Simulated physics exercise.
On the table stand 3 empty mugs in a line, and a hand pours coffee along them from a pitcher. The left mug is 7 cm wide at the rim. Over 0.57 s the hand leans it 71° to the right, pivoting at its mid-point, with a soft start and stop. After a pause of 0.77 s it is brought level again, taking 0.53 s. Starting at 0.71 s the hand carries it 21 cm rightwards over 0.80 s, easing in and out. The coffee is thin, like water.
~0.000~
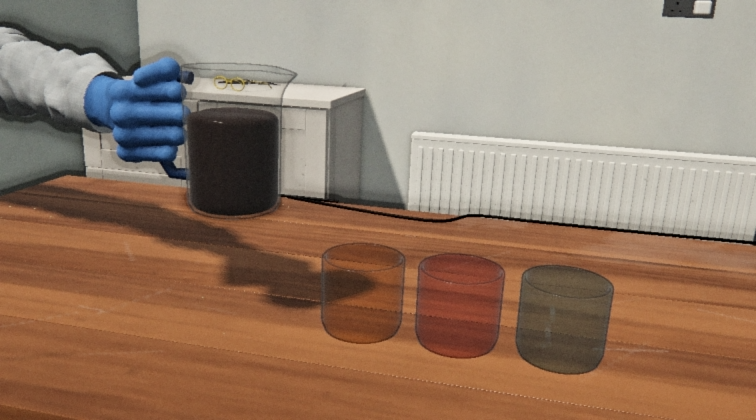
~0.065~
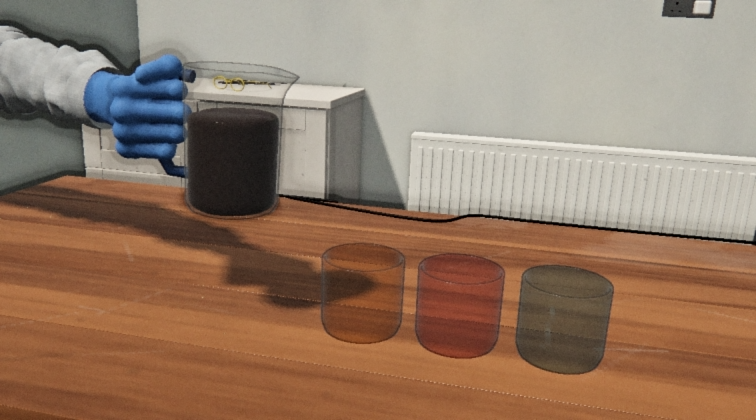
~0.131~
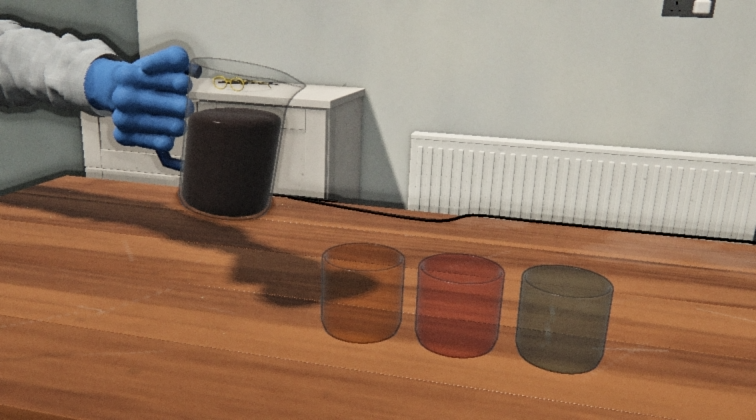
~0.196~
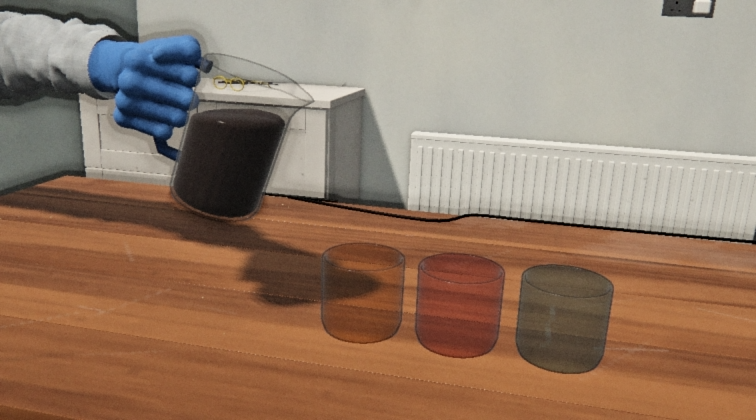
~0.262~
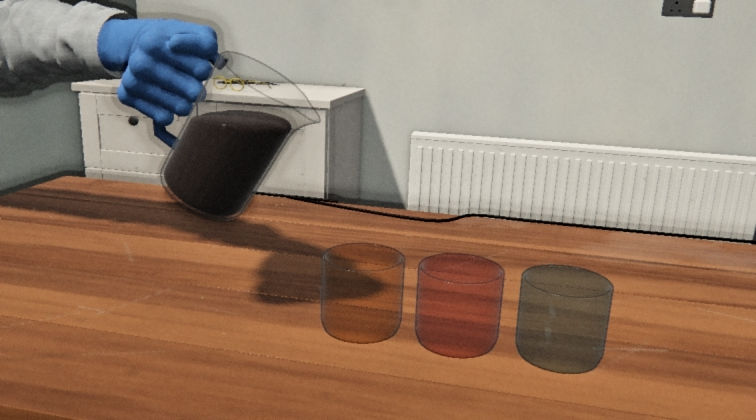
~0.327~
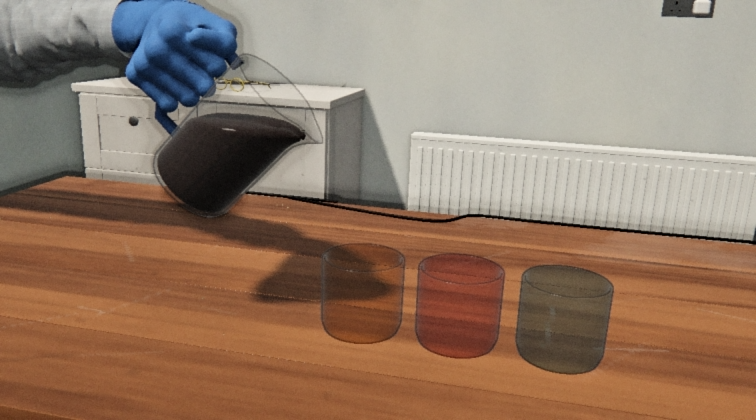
The video shows a blue-gloved hand holding a clear pitcher of dark liquid above a wooden table with three translucent mugs, orange, red and olive, in a line; the hand leans the pitcher steadily to the right.
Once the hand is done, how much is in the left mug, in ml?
Roughly 190 ml lands in it.
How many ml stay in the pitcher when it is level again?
Some 200 ml.
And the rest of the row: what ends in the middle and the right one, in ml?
About 10 ml middle, 80 ml right.
By 0.74 s the tilt is 71° and from the left they hold 90 ml, 0 ml, 0 ml, the pitcher 380 ml, and 0 ml is on the table.
By 1.05 s the tilt is 71° and from the left they hold 190 ml, 0 ml, 0 ml, the pitcher 325 ml, and 10 ml is on the table.
By 1.37 s the tilt is 71° and from the left they hold 190 ml, 10 ml, 35 ml, the pitcher 250 ml, and 20 ml is on the table.
By 1.71 s the tilt is 15° and from the left they hold 190 ml, 10 ml, 75 ml, the pitcher 205 ml, and 45 ml is on the table.
At rest from the left they hold 190 ml, 10 ml, 80 ml, the pitcher 205 ml, and 50 ml is on the table.
